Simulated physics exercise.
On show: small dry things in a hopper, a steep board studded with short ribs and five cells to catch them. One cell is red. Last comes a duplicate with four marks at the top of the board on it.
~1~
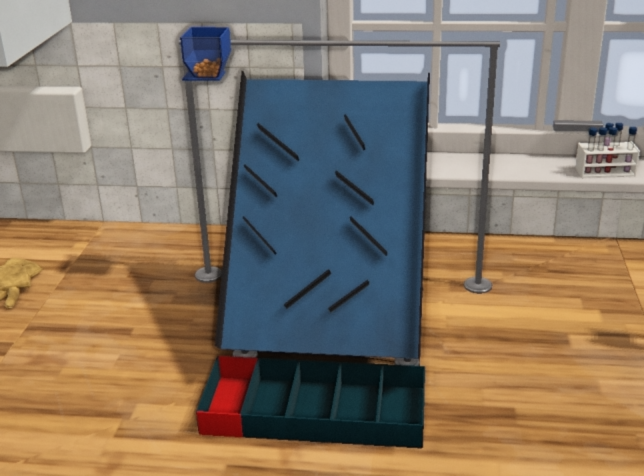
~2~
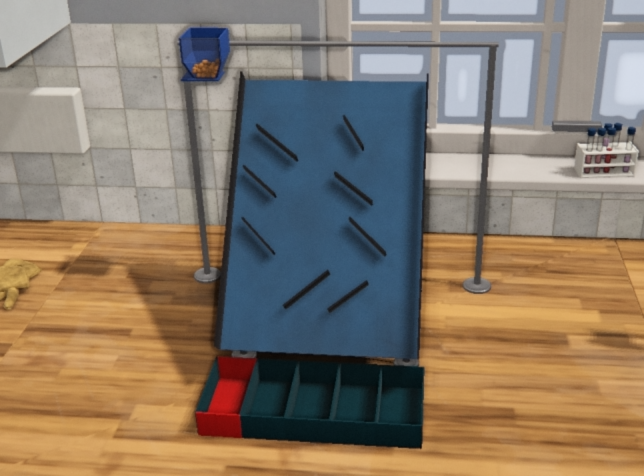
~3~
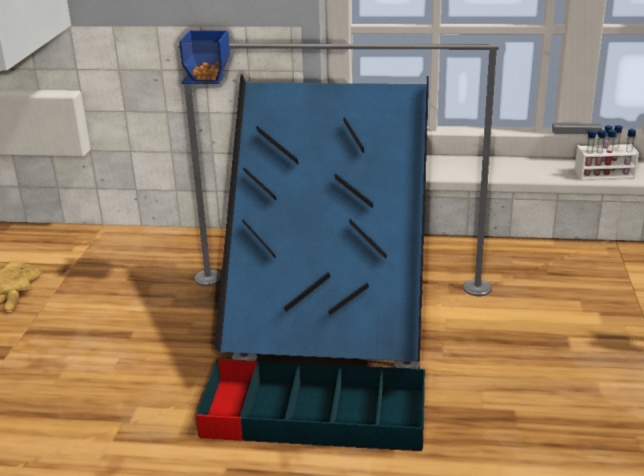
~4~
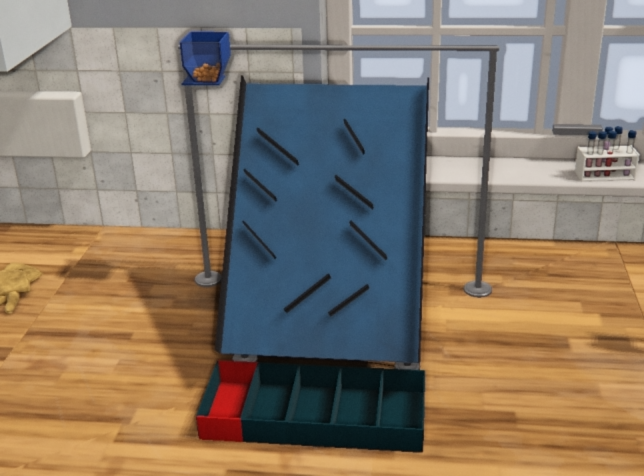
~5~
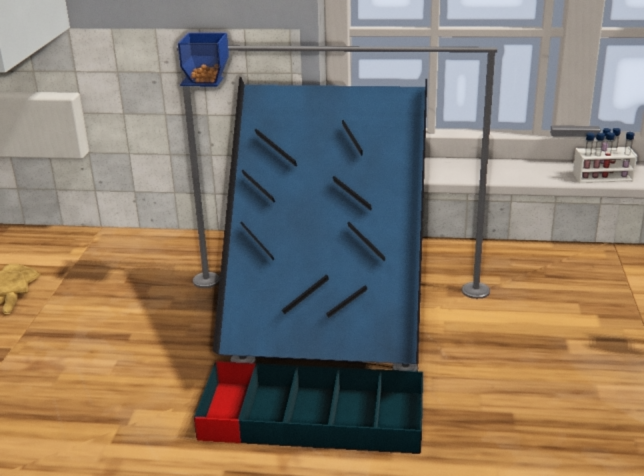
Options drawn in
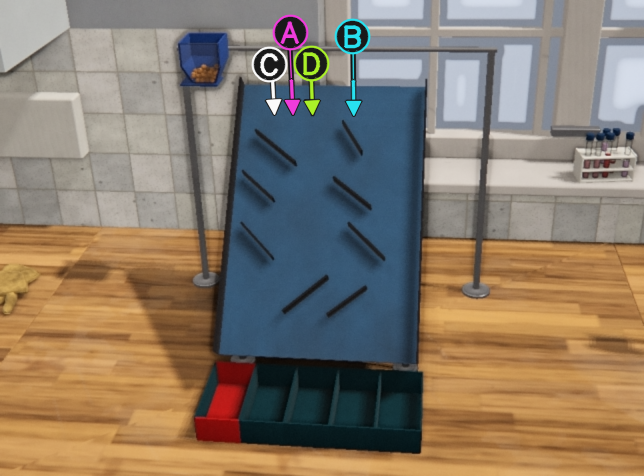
A steep blue board with short ribs stands still above five cells, the leftmost red.
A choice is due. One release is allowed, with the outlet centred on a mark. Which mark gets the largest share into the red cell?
The answer is mark D.
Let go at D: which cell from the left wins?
It is the first one.
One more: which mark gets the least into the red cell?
That is mark B.
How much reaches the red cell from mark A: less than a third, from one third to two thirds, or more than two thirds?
It is from one third to two thirds.
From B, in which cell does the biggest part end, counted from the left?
It is the fifth one.
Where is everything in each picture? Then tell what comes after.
In the first frame, hopper at (208, 66), roasted chickpeas, door shut.
In the second frame, ribs (256, 124) to (296, 156), (344, 115) to (362, 145), (243, 165) to (274, 193).
In the third frame, ribs (335, 174) to (372, 203), (242, 220) to (273, 254), (350, 220) to (386, 255).
In the fourth frame, ribs (284, 310) to (329, 274), (328, 313) to (368, 285).
In the fifth frame, red cell at (218, 429), number 1 of 5 from the left.
On the marked copy, mark A meets the board at (292, 109); mark B meets the board at (353, 110); mark C meets the board at (274, 109); mark D meets the board at (312, 109).
With A, about a third in the red cell, about half in other cells, a small part held on the board.
With B, about a quarter in the red cell, about two thirds in other cells, a small part outside the box.
With C, about a third in the red cell, about a third in other cells, a small part held on the board, a small part outside the box.
With D, about two thirds in the red cell, about a third in other cells.
